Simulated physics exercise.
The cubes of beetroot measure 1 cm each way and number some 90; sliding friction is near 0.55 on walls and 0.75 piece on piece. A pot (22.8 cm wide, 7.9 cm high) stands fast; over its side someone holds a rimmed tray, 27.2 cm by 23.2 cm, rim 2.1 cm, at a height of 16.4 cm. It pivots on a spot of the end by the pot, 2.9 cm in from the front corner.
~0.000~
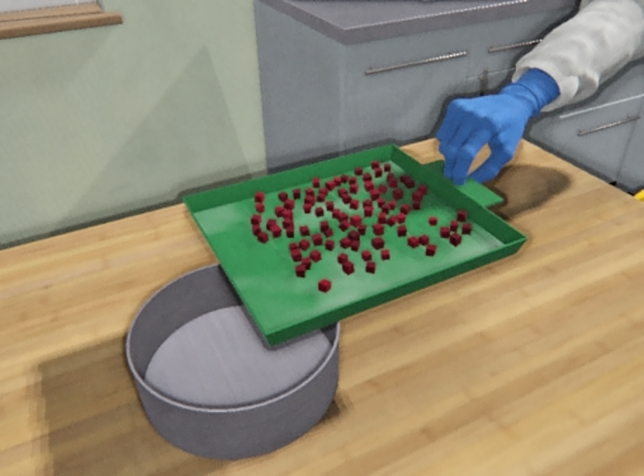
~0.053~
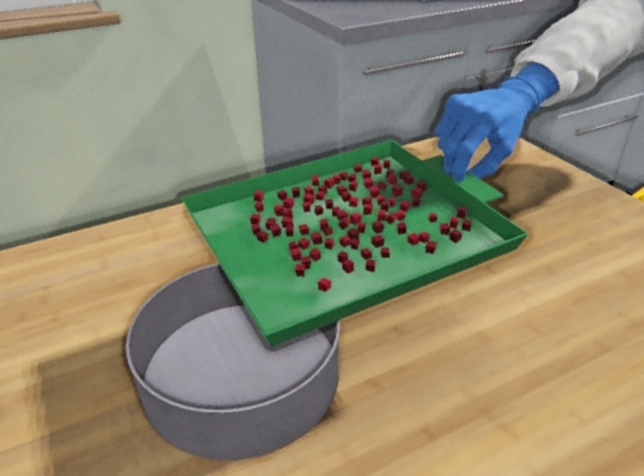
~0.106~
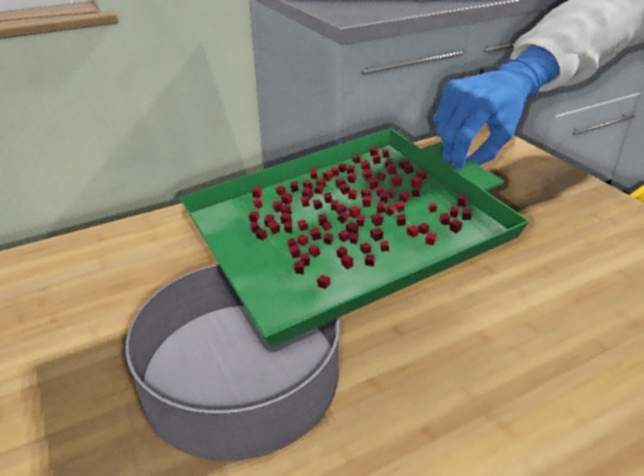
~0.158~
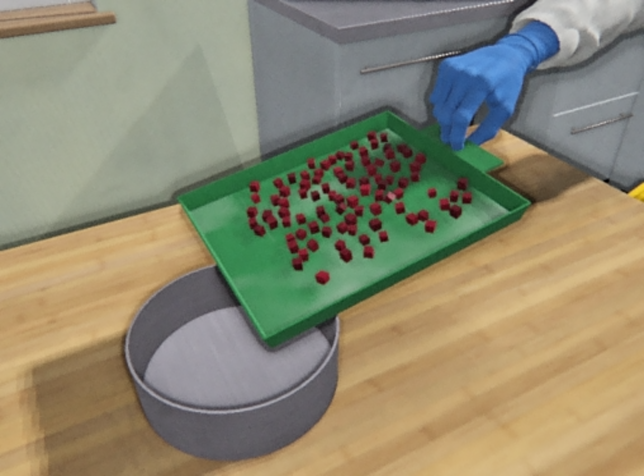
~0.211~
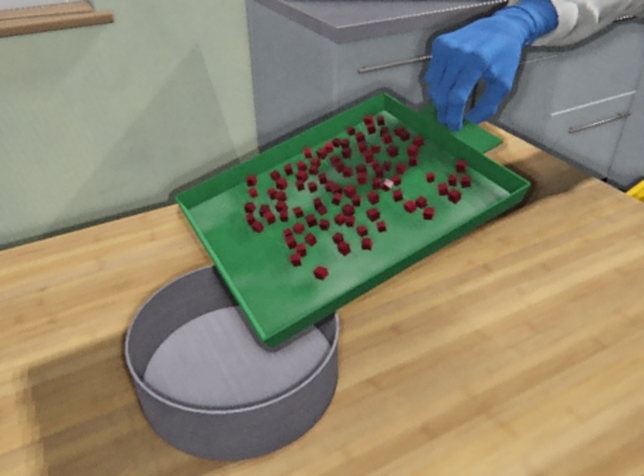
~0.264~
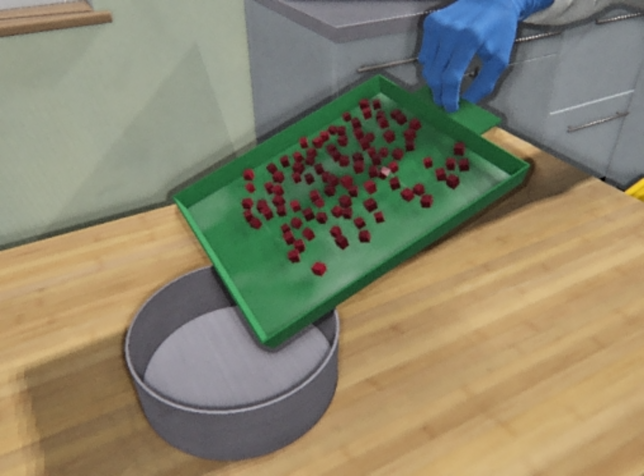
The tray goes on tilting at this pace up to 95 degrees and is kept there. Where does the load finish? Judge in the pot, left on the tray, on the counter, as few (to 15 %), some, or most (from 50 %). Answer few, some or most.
Pot most, tray few, counter some.
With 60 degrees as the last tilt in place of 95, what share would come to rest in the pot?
Then about 30 per cent.
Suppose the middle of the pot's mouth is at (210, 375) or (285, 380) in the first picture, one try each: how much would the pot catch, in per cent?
About 80 and 40 per cent.
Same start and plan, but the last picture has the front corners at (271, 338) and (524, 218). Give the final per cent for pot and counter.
Pot 0, counter 100.
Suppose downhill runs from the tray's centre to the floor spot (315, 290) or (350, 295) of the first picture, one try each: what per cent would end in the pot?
About 0 and 0 per cent.
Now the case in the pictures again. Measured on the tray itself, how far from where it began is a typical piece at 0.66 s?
Roughly 9 cm.
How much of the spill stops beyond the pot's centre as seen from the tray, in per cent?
Roughly 100 per cent.
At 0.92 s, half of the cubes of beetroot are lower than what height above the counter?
Some 16 cm.
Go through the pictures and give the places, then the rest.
The first frame shows tray tilt 0 degrees, front corners at (269, 328) and (520, 236); middle of the pieces at (343, 218); pot at (235, 324).
The second frame shows tray tilt 1 degrees, front corners at (269, 328) and (520, 232); middle of the pieces at (342, 216).
The third frame shows tray tilt 4 degrees, front corners at (268, 330) and (521, 220), lowest corner left front; middle of the pieces at (341, 209).
The fourth frame shows tray tilt 9 degrees, front corners at (267, 331) and (522, 202), lowest corner left front; middle of the pieces at (339, 200).
The fifth frame shows tray tilt 14 degrees, front corners at (265, 333) and (521, 184), lowest corner left front; middle of the pieces at (337, 190).
The sixth frame shows tray tilt 19 degrees, front corners at (265, 334) and (520, 165), lowest corner left front; middle of the pieces at (333, 181); pot at (234, 325). Its pace works out near 95 degrees a second.
Then, at 0.66 s, tilt 56 degrees; the tray holds 100 %, the pot 0 %.
After 0.92 s, tilt 80 degrees; the tray holds 45 %, the pot 15 %.
After 1.29 s, tilt 95 degrees; the tray holds 20 %, the pot 40 %.
In the end, at 2.6 s, pot 60 %, tray 0 %, counter 40 %.
